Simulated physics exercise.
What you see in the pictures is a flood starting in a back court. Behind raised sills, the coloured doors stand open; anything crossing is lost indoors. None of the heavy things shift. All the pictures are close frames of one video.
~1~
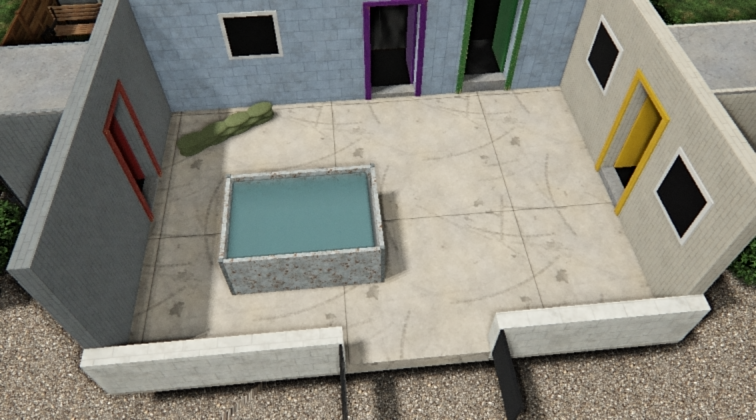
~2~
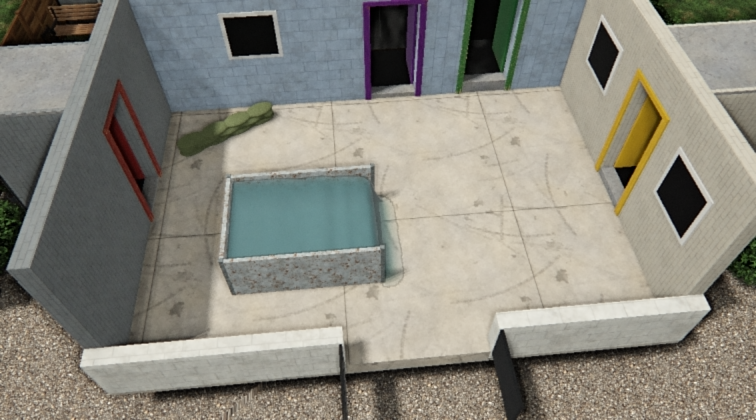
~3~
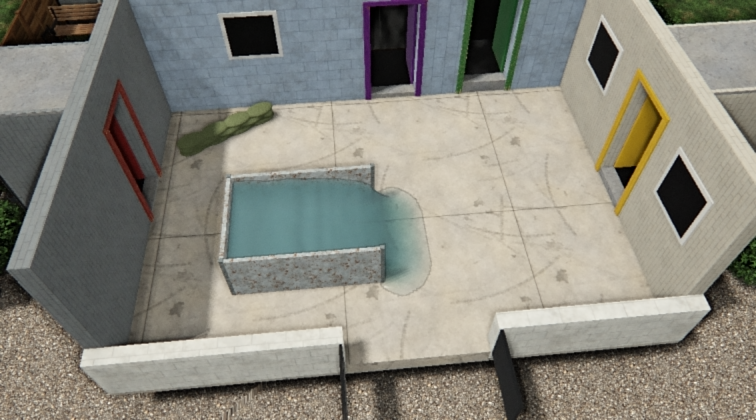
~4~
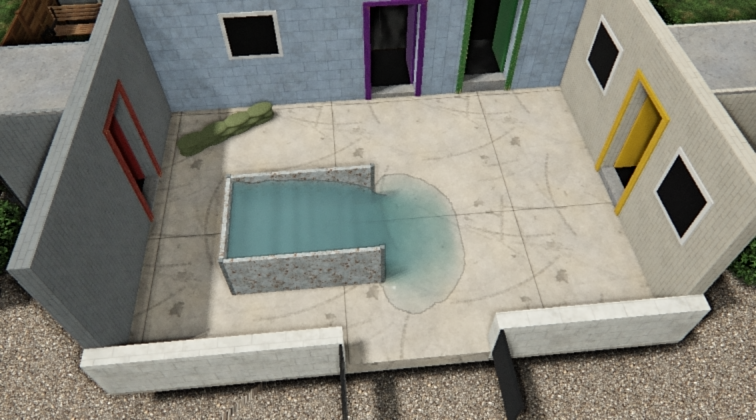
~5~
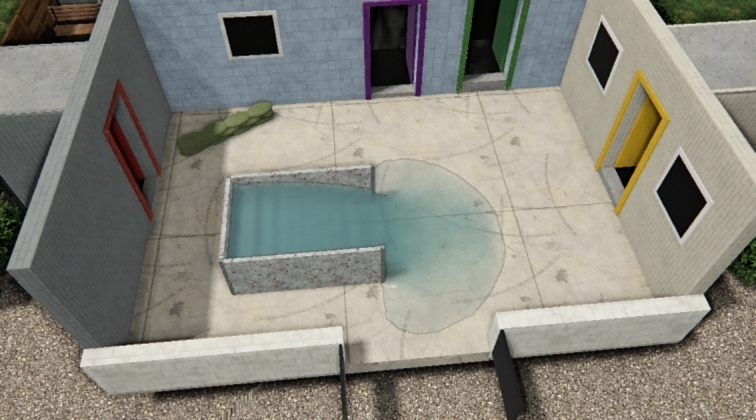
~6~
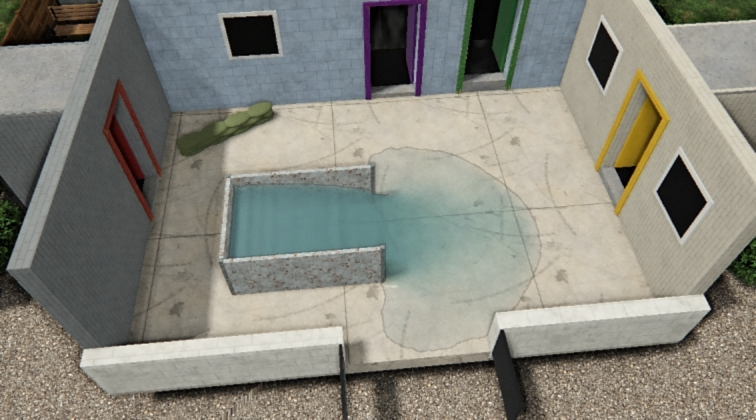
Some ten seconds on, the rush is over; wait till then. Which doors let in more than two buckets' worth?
Outcome: The green door gets two buckets or less inside; the red door gets more than two buckets inside; the purple door gets two buckets or less inside; the yellow door gets more than two buckets inside.
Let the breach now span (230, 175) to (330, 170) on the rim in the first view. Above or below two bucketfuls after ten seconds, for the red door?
Result for red: It tops the limit.
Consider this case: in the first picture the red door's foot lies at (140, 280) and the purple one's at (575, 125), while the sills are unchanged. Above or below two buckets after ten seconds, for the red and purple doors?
Note - red door undershoots, purple door overshoots.
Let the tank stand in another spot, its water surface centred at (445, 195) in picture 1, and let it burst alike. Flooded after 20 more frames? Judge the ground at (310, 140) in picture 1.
Untouched there.
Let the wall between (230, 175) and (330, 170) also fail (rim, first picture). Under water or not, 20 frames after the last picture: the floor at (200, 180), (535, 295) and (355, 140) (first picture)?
Submerged, unwetted, submerged.
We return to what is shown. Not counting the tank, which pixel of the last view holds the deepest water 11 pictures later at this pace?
It will be deepest around (652, 321).
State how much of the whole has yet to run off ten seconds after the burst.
About 82 per cent.
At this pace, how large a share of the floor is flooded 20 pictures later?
About 50 in a hundred.
A moment on, water covers 45 % of the floor; the green door not reached, the red door not reached, the purple door not reached, the yellow door under two buckets in.
Next, water covers 50 % of the floor; the green door wet at the sill, nothing in, the red door not reached, the purple door not reached, the yellow door far over two buckets in.
Then, water covers 50 % of the floor; the green door wet at the sill, nothing in, the red door not reached, the purple door wet at the sill, nothing in, the yellow door far over two buckets in.
Later, water covers 70 % of the floor; the green door wet at the sill, nothing in, the red door not reached, the purple door wet at the sill, nothing in, the yellow door far over two buckets in.
In the end, water covers 95 % of the floor; the green door wet at the sill, nothing in, the red door far over two buckets in, the purple door wet at the sill, nothing in, the yellow door far over two buckets in.
